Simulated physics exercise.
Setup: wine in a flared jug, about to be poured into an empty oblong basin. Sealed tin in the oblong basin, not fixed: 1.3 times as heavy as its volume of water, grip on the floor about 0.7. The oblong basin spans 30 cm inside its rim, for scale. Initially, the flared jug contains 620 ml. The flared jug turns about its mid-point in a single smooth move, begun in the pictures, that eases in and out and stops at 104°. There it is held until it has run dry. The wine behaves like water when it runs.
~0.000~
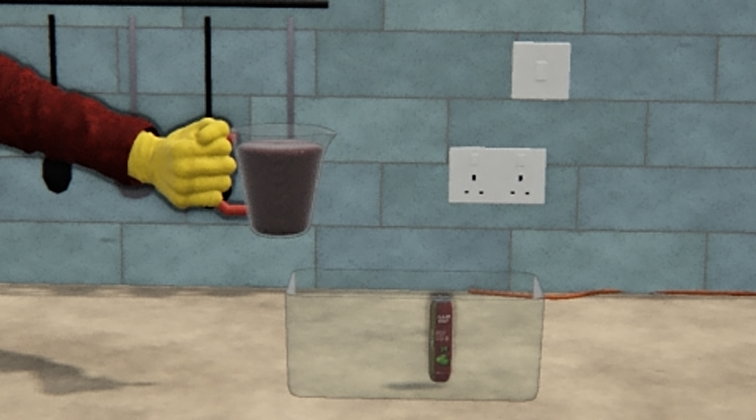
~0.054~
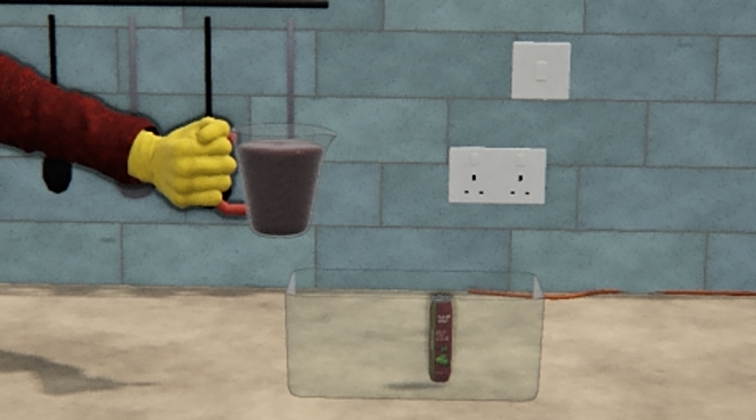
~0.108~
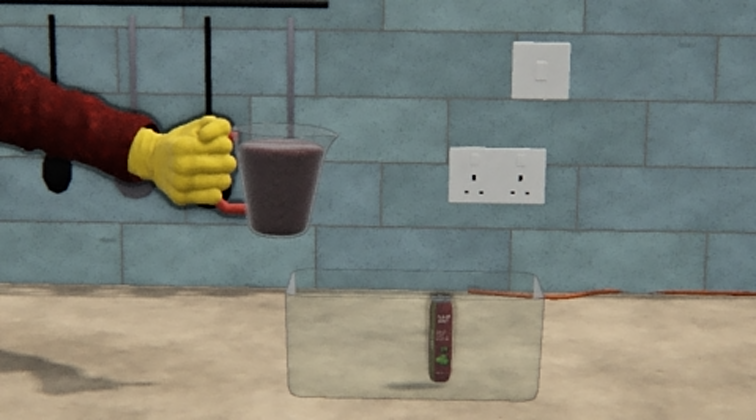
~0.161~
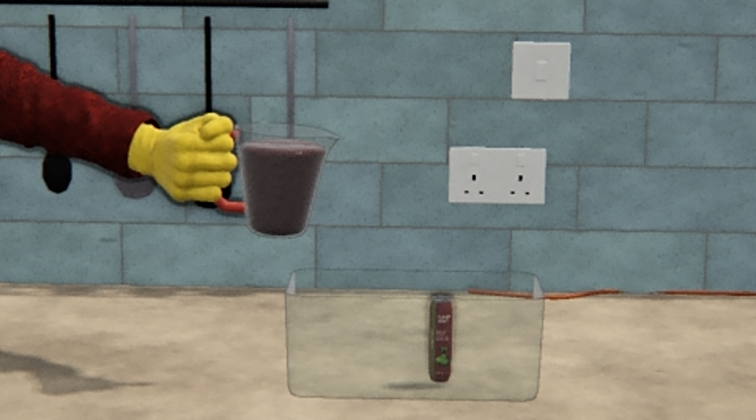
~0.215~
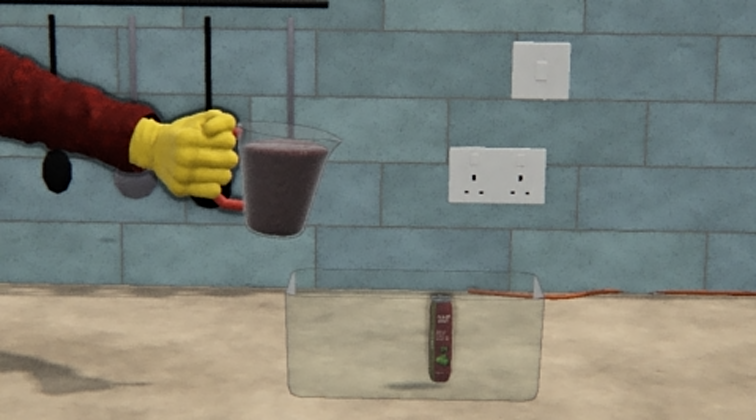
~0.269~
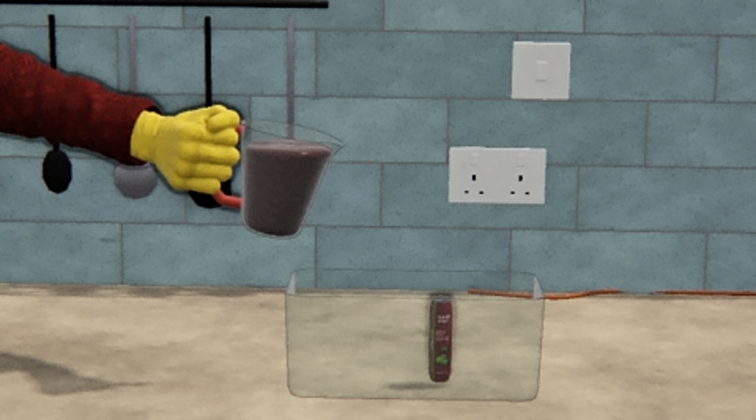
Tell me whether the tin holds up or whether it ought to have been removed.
The tin holds up.
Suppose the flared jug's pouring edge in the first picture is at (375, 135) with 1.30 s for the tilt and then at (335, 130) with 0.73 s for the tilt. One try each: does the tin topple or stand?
In the first try it comes down; in the second it remains standing.
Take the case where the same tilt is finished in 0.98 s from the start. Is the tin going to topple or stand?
In that case the tin stays vertical.
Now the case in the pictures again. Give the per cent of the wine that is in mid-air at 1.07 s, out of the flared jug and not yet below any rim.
Some 14 % is up in the air.
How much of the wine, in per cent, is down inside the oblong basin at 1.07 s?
Near 64 in a hundred.
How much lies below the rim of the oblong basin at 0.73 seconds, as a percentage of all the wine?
Close to 7 in a hundred.
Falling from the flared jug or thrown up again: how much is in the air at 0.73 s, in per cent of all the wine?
Estimate: Some 16 % of the total.
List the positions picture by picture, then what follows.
The first frame shows tilt 0°; pouring edge (337, 132); surface from (237, 145) to (325, 146); the oblong basin's rim runs from (289, 283) to (540, 288); the tin's top is at (441, 302).
The second frame shows tilt 0°; pouring edge (338, 133); surface from (238, 144) to (325, 146).
The third frame shows tilt 2°; pouring edge (339, 134); surface from (238, 144) to (326, 147).
The fourth frame shows tilt 4°; pouring edge (340, 136); surface from (240, 143) to (327, 147).
The fifth frame shows tilt 7°; pouring edge (343, 140); surface from (242, 144) to (330, 148).
The sixth frame shows tilt 11°; pouring edge (345, 144); surface from (244, 145) to (334, 148).
After 0.73 s the tilt is 62° and 76 per cent is still to pour; the tin stands where it began.
After 1.07 s the tilt is 96° and 21 per cent is still to pour; the tin stands where it began.
After 1.42 s the tilt is 104° and 0 per cent is still to pour; the tin stands where it began.
After 1.80 s the tilt is 104° and 0 per cent is still to pour; the tin stands where it began.
In the end the tin stands where it began.
